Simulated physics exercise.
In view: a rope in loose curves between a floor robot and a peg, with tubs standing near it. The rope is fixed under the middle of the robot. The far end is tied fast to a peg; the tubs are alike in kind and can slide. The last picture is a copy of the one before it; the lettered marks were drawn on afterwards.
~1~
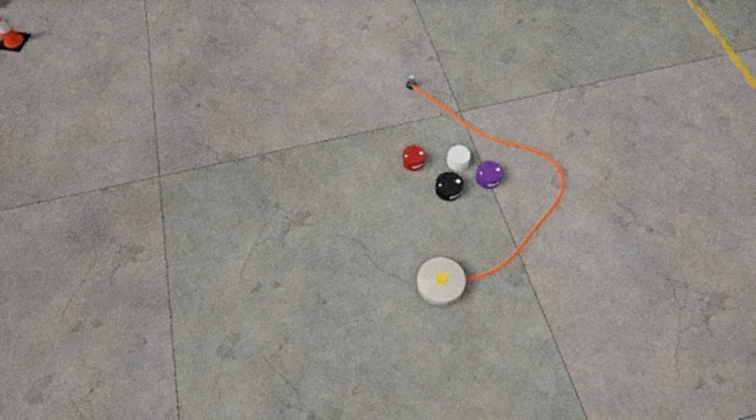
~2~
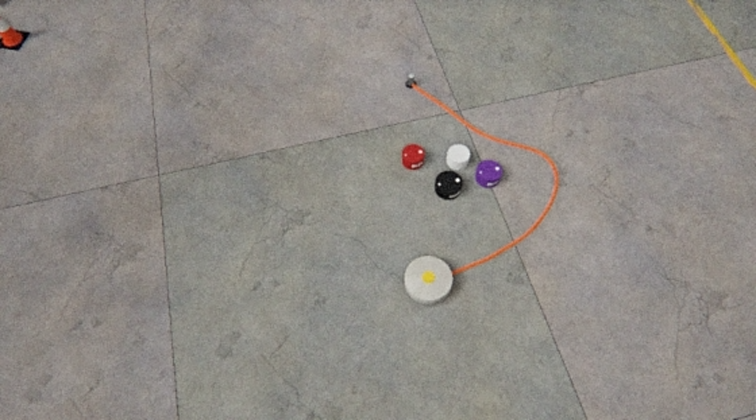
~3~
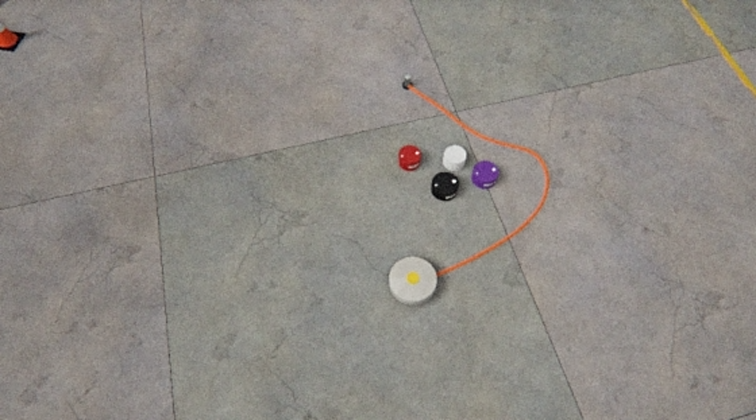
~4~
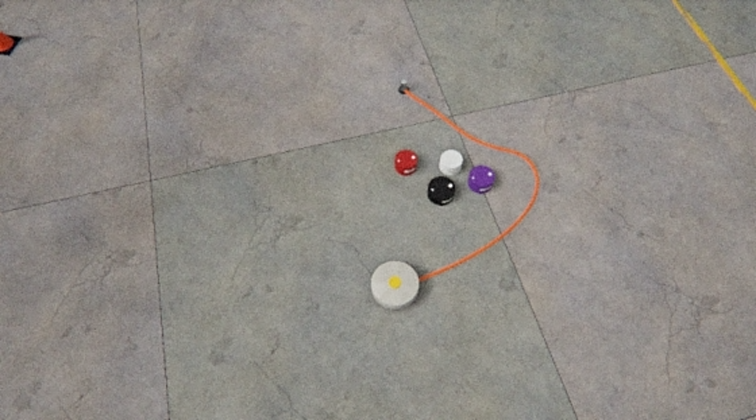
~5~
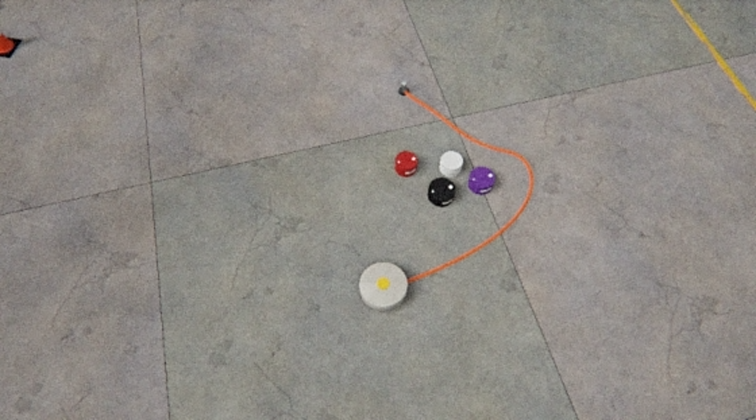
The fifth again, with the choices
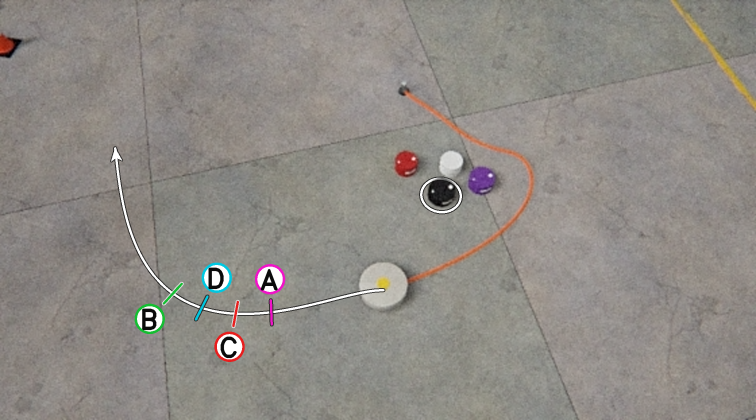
Round pale robot sliding slowly left across a tiled floor, drawing an orange rope's curve closer around four small, unmoved coloured tubs.
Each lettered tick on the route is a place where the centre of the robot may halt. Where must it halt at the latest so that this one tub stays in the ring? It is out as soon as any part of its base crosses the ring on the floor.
At A, and not beyond.
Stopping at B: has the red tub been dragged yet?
By then, yes.
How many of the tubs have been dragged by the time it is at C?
Three.
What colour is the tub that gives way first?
The purple one.
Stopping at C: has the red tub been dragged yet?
No.
On the marked copy, A at (271, 312); B at (173, 294); C at (236, 314); D at (202, 308); the ring at (441, 195); the route from (383, 290) via (173, 294) to (115, 148).
Following A. Soon after the start, robot (345, 293); black tub (441, 192).
Later, robot (304, 303); black tub (441, 192).
In the end, robot (270, 309); black tub (441, 192); purple tub (463, 180); the black tub is still in its ring.
As for the rest, B drags the ringed tub to (388, 186); C drags the ringed tub to (425, 195); D drags the ringed tub to (406, 190).
